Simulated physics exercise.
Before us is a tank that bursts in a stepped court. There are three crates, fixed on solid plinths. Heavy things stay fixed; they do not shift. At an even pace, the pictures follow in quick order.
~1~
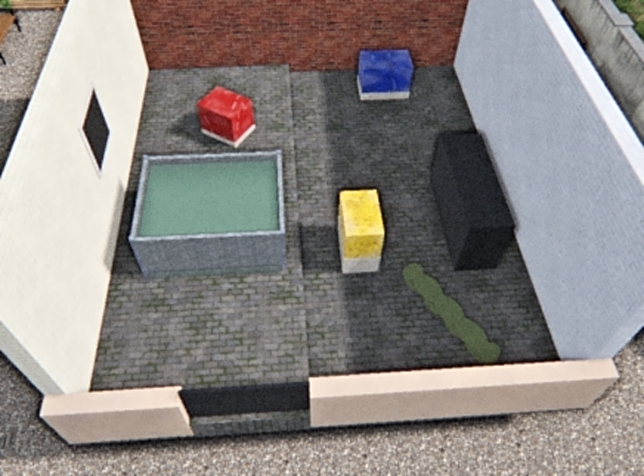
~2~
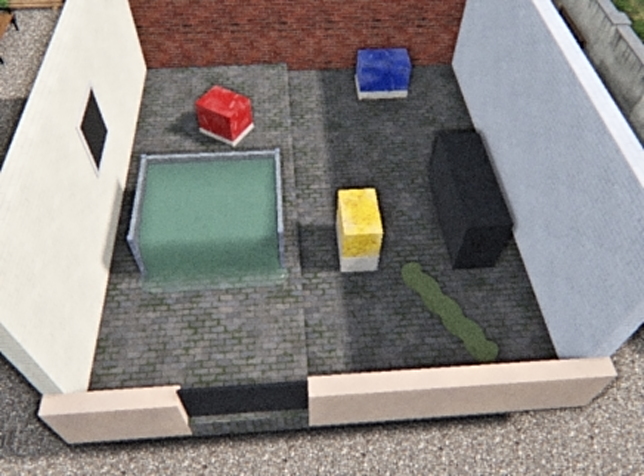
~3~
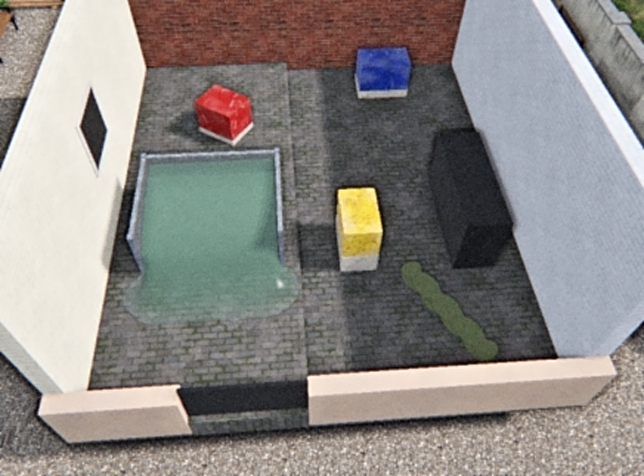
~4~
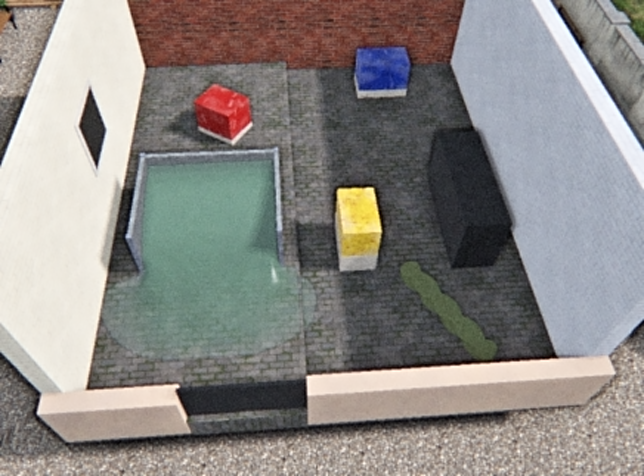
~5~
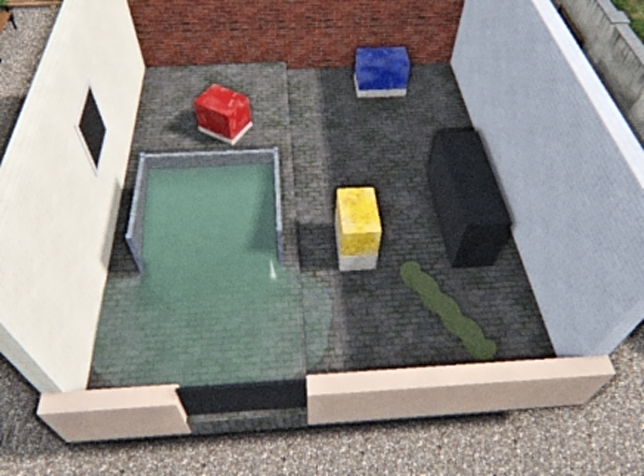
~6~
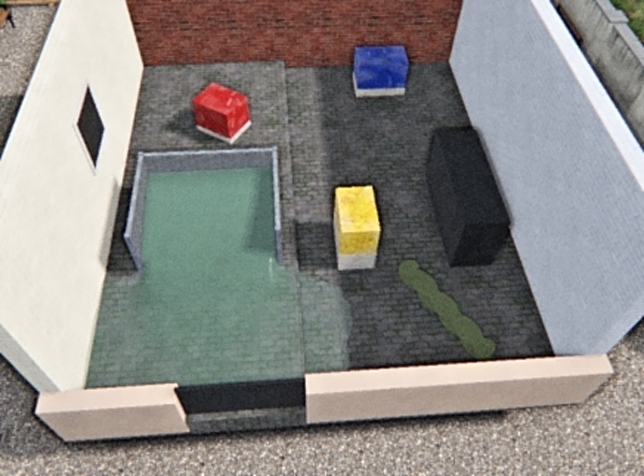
A walled court paved in grey brick, with a slight step down its middle, is seen from high above the low front wall. An open tank of green water stands at left, with a red crate behind it, a blue one at the back, a yellow one near the centre and a black block at right. The tank's front gives way and water pours forward, spreading evenly across the paving towards the low wall and rightward past the step, while the crates stay still.
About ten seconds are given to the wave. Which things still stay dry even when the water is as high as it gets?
The yellow crate has no water on it afterwards; the blue crate has no water on it afterwards; the red crate has no water on it afterwards.
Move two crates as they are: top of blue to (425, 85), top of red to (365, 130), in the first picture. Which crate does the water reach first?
Answer: The crate marked yellow.
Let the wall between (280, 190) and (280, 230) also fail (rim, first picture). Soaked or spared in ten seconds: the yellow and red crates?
Result - yellow crate gets flooded, red crate stays clear.
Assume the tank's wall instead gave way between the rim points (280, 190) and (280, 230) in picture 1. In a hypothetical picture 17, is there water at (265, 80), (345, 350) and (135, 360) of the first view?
Point by point: Unwetted, drenched, unwetted.
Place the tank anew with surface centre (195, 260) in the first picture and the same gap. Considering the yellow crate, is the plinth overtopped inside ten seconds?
Yellow: Unaffected.
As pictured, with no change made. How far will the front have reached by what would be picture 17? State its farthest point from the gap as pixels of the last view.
I'd point to (556, 380).
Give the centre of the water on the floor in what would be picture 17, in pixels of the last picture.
Near pixel (230, 325).
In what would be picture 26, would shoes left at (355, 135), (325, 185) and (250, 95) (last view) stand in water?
First spared, second spared, third spared.
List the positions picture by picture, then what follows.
In the first picture, still water in the open tank at (211, 197).
In the second picture, water pours out at (212, 256) and has run to (286, 271).
In the third picture, the front is at (130, 301), out from the gap at (212, 259).
In the fourth picture, the front is at (119, 335), out from the gap at (212, 259).
In the fifth picture, the front is at a hidden place, out from the gap at (212, 260).
In the sixth picture, the front is at a hidden place, out from the gap at (210, 259).
A moment on, water covers 20 % of the floor; the yellow crate water round its plinth, the blue crate not reached, the red crate not reached.
Next, water covers 25 % of the floor; the yellow crate water round its plinth, the blue crate not reached, the red crate not reached.
Then, water covers 45 % of the floor; the yellow crate water round its plinth, the blue crate not reached, the red crate not reached.
Later, water covers 80 % of the floor; the yellow crate water round its plinth, the blue crate water round its plinth, the red crate water round its plinth.
In the end, water covers 95 % of the floor; the yellow crate stayed above the water, the blue crate stayed above the water, the red crate stayed above the water.
